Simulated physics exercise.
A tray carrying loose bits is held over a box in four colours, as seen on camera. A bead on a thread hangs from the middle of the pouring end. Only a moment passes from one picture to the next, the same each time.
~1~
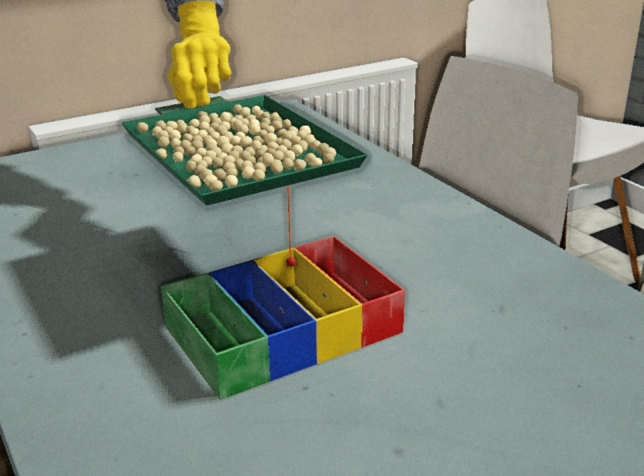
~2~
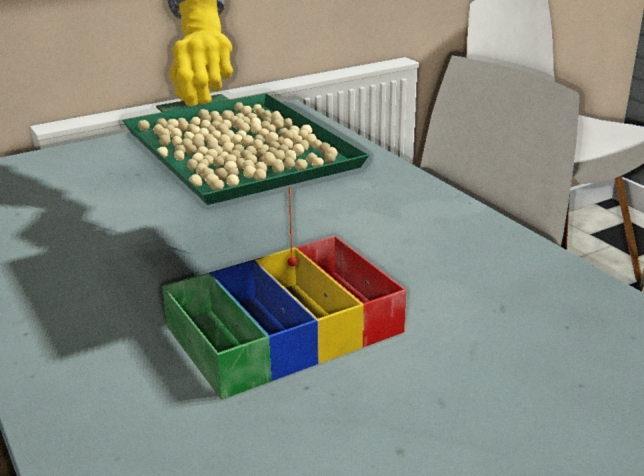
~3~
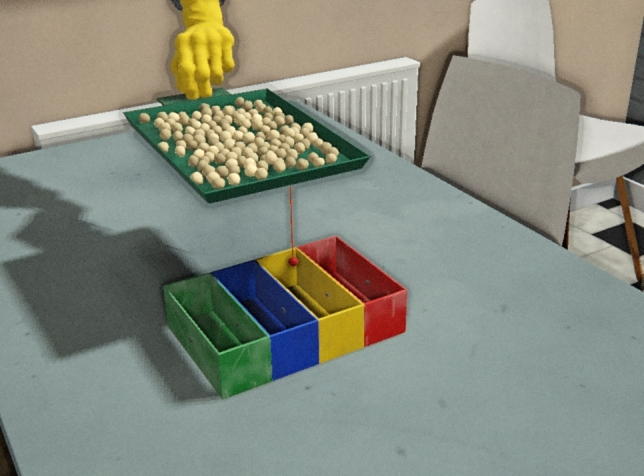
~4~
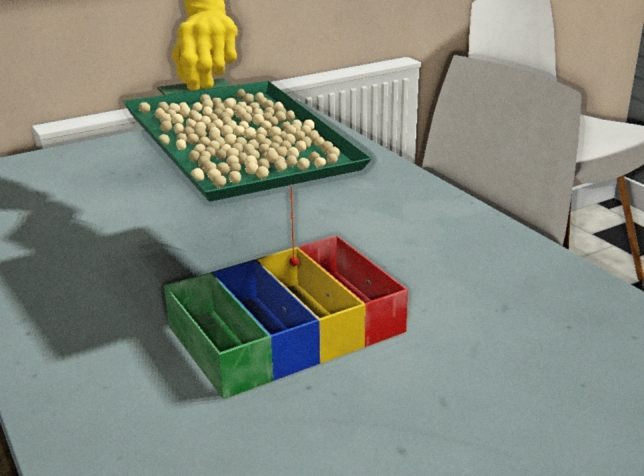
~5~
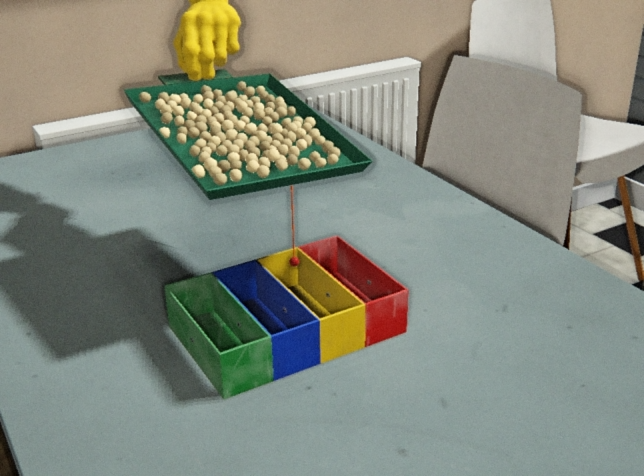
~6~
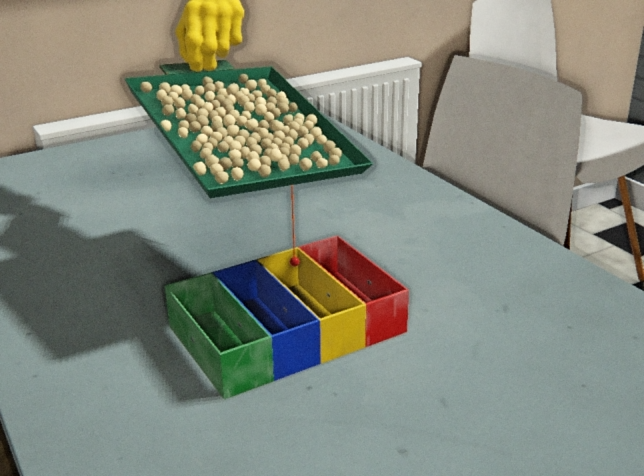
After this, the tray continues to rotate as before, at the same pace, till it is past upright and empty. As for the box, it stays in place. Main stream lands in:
Red.
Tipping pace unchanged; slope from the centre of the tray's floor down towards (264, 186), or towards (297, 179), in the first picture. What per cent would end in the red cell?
First heading roughly 10 %, second roughly 30 %.
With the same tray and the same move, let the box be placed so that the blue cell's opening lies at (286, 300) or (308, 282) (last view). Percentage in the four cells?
About 70 per cent, then about 100 per cent.
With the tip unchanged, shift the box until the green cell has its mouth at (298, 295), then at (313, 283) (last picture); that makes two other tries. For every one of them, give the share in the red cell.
Trial 1: 20 percent; trial 2: 0 percent.
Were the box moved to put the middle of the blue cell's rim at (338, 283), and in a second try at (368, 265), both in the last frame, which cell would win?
That yellow cell, and then the blue cell.
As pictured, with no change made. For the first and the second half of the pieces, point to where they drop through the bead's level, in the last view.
First half (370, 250); second half (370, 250).
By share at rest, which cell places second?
Second best is yellow.
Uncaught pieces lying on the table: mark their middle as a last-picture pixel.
(436, 289), roughly.
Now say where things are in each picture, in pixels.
The first frame shows corners of the pouring end at (205, 191) and (359, 154), level; middle of the load at (246, 142), macadamia nuts; bead on its thread at (291, 262); green cell at (243, 364); blue cell at (292, 346); yellow cell at (339, 330); red cell at (383, 315).
The second frame shows corners of the pouring end at (207, 191) and (361, 154), level; middle of the load at (247, 141).
The third frame shows corners of the pouring end at (208, 189) and (362, 155), tipped barely, lowest at the right corner; middle of the load at (248, 138).
The fourth frame shows corners of the pouring end at (209, 188) and (364, 157), tipped a little, lowest at the right corner; middle of the load at (249, 133).
The fifth frame shows corners of the pouring end at (211, 186) and (364, 159), tipped a little, lowest at the right corner; middle of the load at (250, 129).
The sixth frame shows corners of the pouring end at (212, 185) and (365, 161), tipped a little, lowest at the right corner; middle of the load at (252, 125); green cell at (247, 363); blue cell at (296, 346); yellow cell at (343, 330); red cell at (386, 314).
Soon after the last picture, tray tipped steeply; nearly all on the tray; a stray few falling or outside the box.
A little later, tray tipped right over; a small part on the tray; about a third in the red cell; a small part in the yellow cell; a stray few in the green cell; a stray few in the blue cell; about half falling or outside the box.
Later still, tray tipped past a quarter turn; about a third in the red cell; a small part in the yellow cell; a stray few in the green cell; a stray few in the blue cell; about half falling or outside the box.
At rest, tray tipped past a quarter turn; about a third in the red cell; a small part in the yellow cell; a stray few in the green cell; a stray few in the blue cell; about half outside the box.
